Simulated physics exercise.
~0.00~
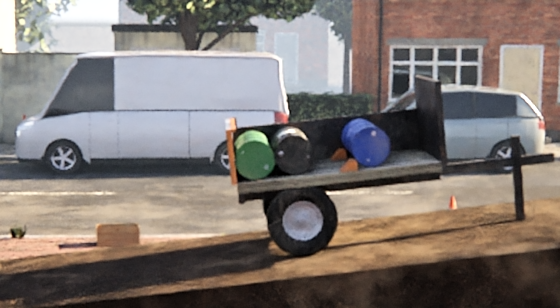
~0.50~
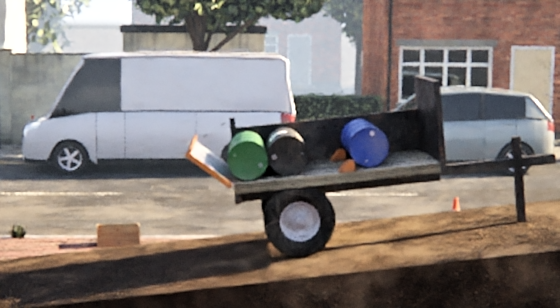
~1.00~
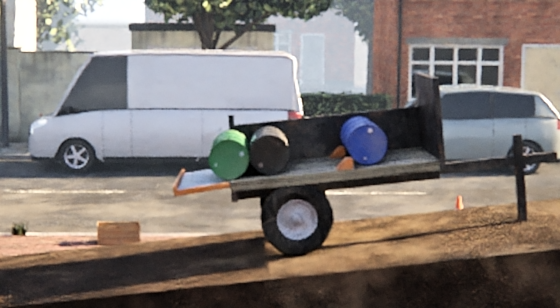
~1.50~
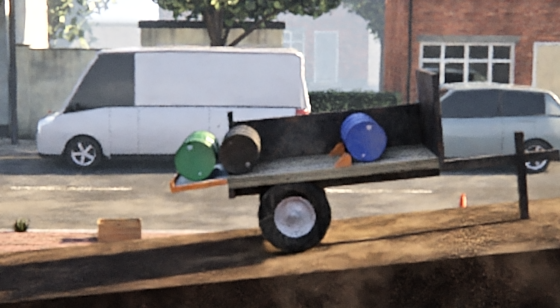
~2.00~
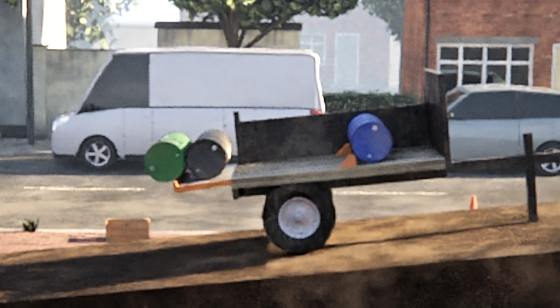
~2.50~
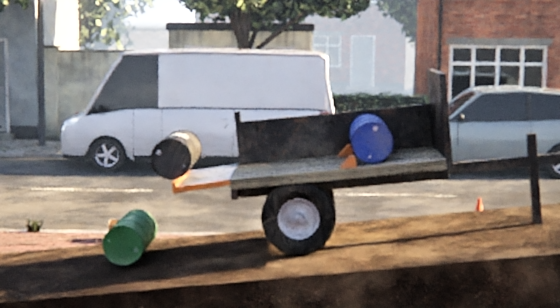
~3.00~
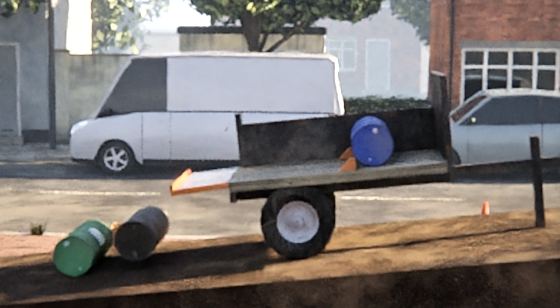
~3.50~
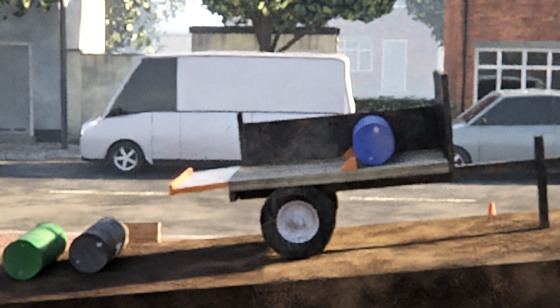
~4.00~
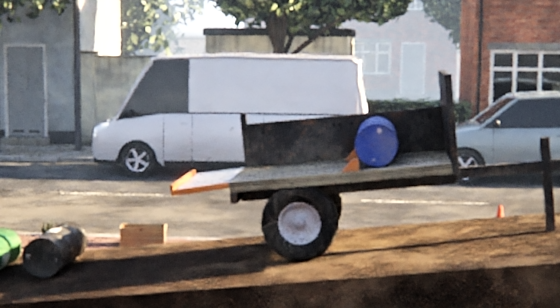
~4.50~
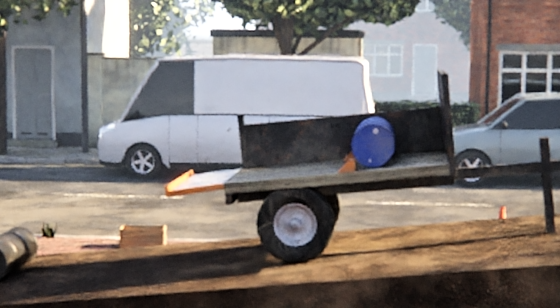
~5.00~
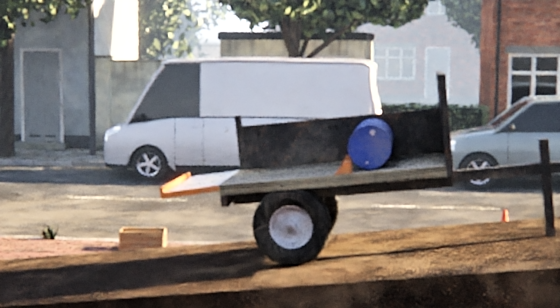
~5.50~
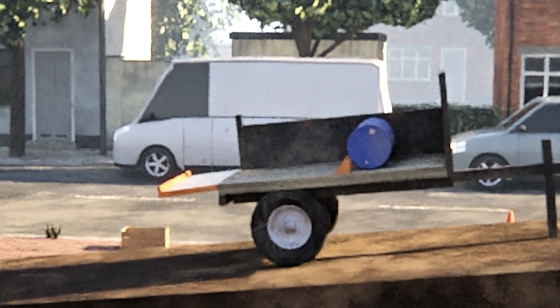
Three drums, green, dark and blue, lie in the open bed of a two-wheeled trailer parked on a dirt slope, seen from the side with a white van, a silver car and a brick building across the road behind. The tailgate at the left end swings down and outward. The green drum rolls left onto it, and the dark one follows. Green drops off the end, then the dark drum falls after it, and both roll left down the slope and out of view. The blue drum stays on the bed against a small orange chock.
